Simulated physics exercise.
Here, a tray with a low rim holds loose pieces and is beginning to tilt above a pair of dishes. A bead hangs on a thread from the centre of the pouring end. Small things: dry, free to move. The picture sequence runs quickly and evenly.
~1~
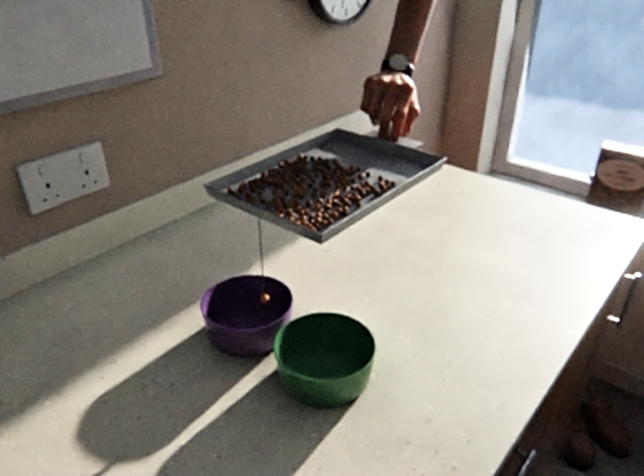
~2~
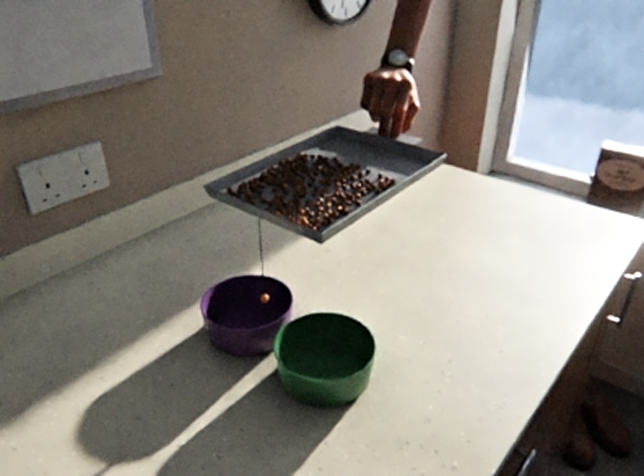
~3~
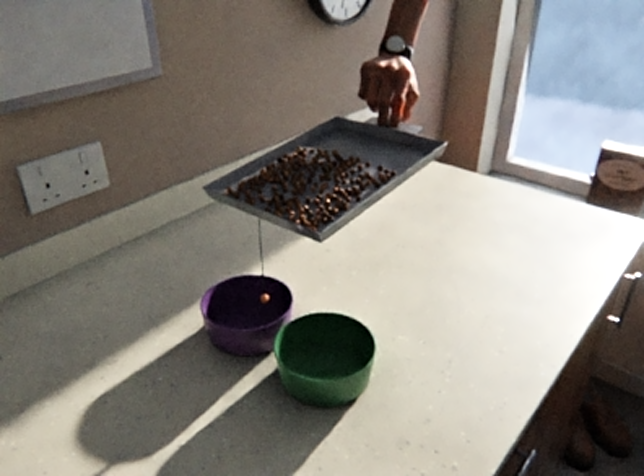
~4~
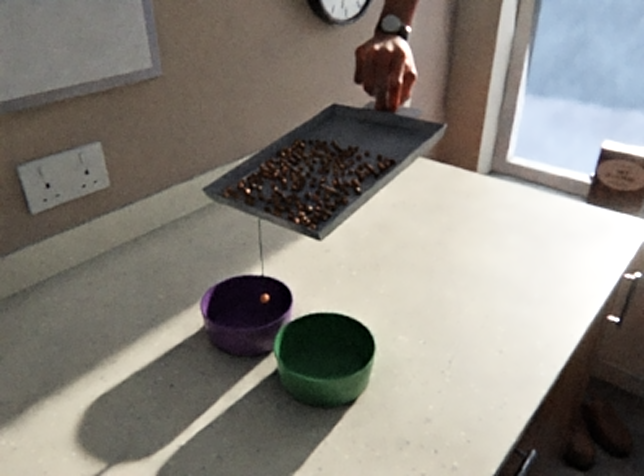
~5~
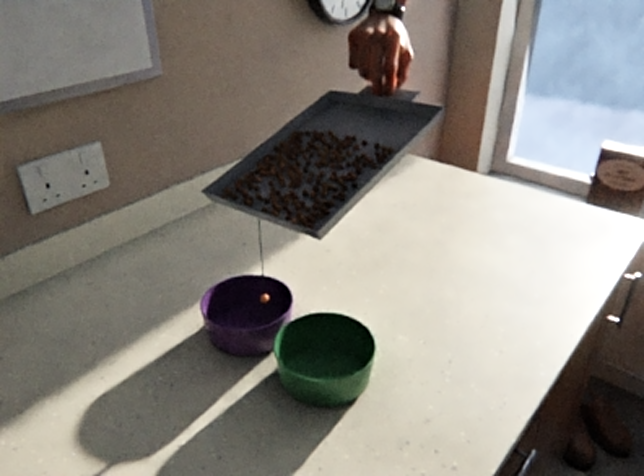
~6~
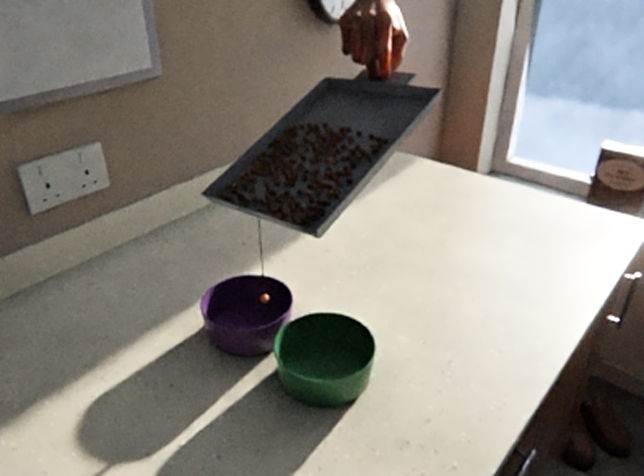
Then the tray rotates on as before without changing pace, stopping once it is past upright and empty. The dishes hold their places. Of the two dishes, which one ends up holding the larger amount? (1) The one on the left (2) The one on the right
1.
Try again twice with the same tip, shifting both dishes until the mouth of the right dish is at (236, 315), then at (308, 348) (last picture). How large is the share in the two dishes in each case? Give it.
First case 90 in a hundred, second case 80 in a hundred.
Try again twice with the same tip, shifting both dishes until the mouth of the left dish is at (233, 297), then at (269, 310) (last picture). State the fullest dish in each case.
The left-placed dish first, the left-placed dish second.
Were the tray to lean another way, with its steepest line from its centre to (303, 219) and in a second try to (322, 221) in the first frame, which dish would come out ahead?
The rightmost dish, then the rightmost dish.
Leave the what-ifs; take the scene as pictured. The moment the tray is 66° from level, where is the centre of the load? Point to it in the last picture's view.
I'd mark the middle close to (242, 199).
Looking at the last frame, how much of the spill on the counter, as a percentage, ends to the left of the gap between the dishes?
I'd put it at close to 90 per cent.
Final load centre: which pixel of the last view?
I'd put the middle somewhere around (229, 329).
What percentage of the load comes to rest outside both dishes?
Close to 40 %, give or take.
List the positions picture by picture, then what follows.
The first frame shows corners of the pouring end at (208, 184) and (321, 231), level; middle of the load at (310, 185), cereal balls; left dish at (214, 335); right dish at (292, 385); bead on its thread at (265, 299).
The second frame shows corners of the pouring end at (208, 185) and (321, 231), level; middle of the load at (310, 184).
The third frame shows corners of the pouring end at (208, 186) and (320, 230), tipped barely, lowest at the left corner; middle of the load at (310, 180).
The fourth frame shows corners of the pouring end at (207, 188) and (319, 229), tipped a little, lowest at the left corner; middle of the load at (308, 174).
The fifth frame shows corners of the pouring end at (206, 190) and (317, 228), tipped clearly, lowest at the left corner; middle of the load at (306, 169).
The sixth frame shows corners of the pouring end at (206, 192) and (315, 228), tipped clearly, lowest at the left corner; middle of the load at (300, 166), nearly all on the move; left dish at (214, 335); right dish at (292, 385).
Soon, tray tipped steeply; nearly all on the tray; a stray few in the left dish; a small part in the air.
A while on, tray tipped past a quarter turn; a small part on the tray; about a third in the left dish; about a quarter outside both; about a third in the air.
Towards the end, tray tipped past a quarter turn; about two thirds in the left dish; about half outside both.
Finally, tray tipped past a quarter turn; none in the right dish; about two thirds in the left dish; about half outside both.
